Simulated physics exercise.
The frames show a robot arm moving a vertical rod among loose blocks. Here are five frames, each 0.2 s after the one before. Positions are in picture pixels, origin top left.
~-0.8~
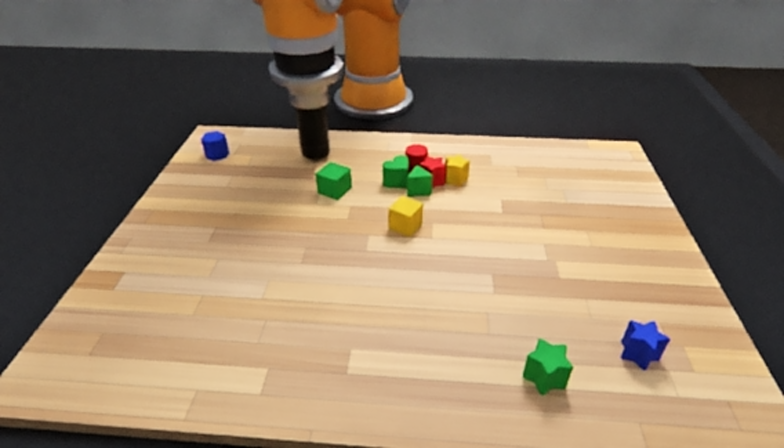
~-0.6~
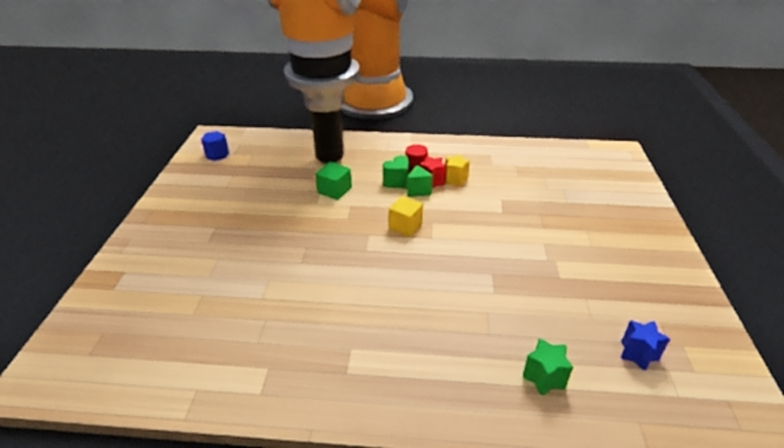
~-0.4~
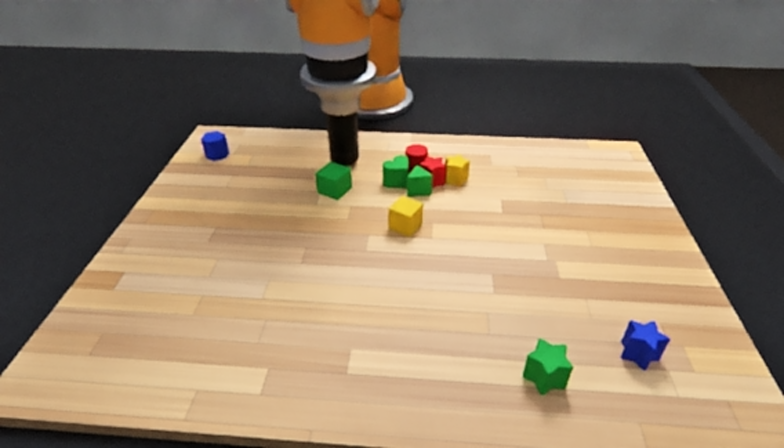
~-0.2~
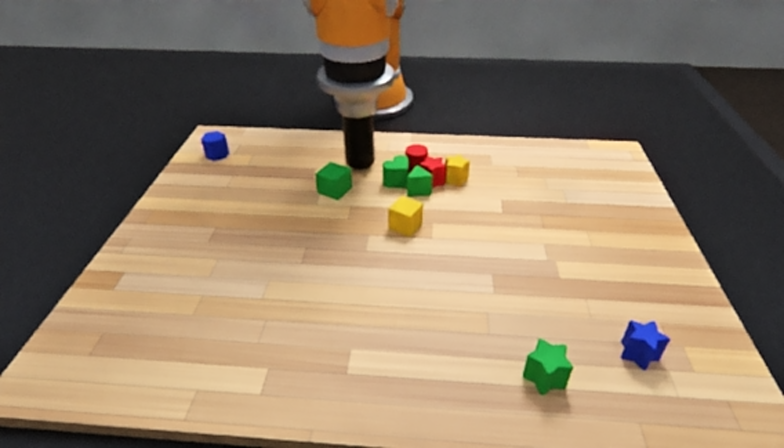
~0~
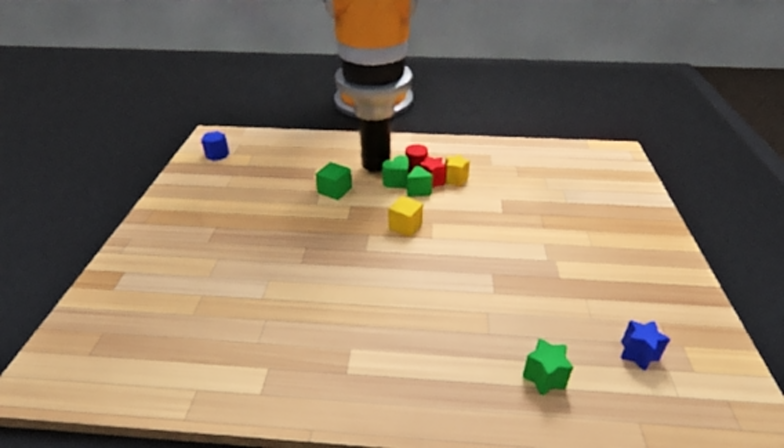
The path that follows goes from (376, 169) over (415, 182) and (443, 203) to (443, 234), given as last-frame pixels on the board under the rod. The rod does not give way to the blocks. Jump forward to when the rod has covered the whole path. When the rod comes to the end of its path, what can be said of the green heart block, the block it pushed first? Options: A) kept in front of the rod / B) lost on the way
The one that fits is A, kept in front of the rod.
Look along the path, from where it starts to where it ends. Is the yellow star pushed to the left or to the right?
It gets pushed left.
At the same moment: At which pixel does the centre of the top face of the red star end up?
Final place: (465, 171).
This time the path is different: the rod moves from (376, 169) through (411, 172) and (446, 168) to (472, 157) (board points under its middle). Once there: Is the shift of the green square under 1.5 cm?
In short: Yes.
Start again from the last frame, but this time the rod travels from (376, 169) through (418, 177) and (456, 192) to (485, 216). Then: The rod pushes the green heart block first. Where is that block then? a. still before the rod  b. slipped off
b.
What follows on the original path. One third of the way, rod (416, 177); green heart block (421, 177), turned 35° clockwise; red round block (423, 149); green triangle (439, 183); red star (443, 165), turned 15° anticlockwise; yellow star (462, 160), turned 20° anticlockwise.
Two thirds of the way, rod (444, 198); green heart block (435, 198), turned 70° clockwise; red round block (423, 149); green triangle (460, 203); red star (465, 171), turned 55° anticlockwise; yellow star (469, 159), turned 50° anticlockwise.
At the end, rod (443, 229); green heart block (427, 228), turned 80° clockwise; red round block (423, 149); green triangle (474, 222), turned 85° anticlockwise; red star (465, 171), turned 55° anticlockwise; yellow star (469, 159), turned 50° anticlockwise.
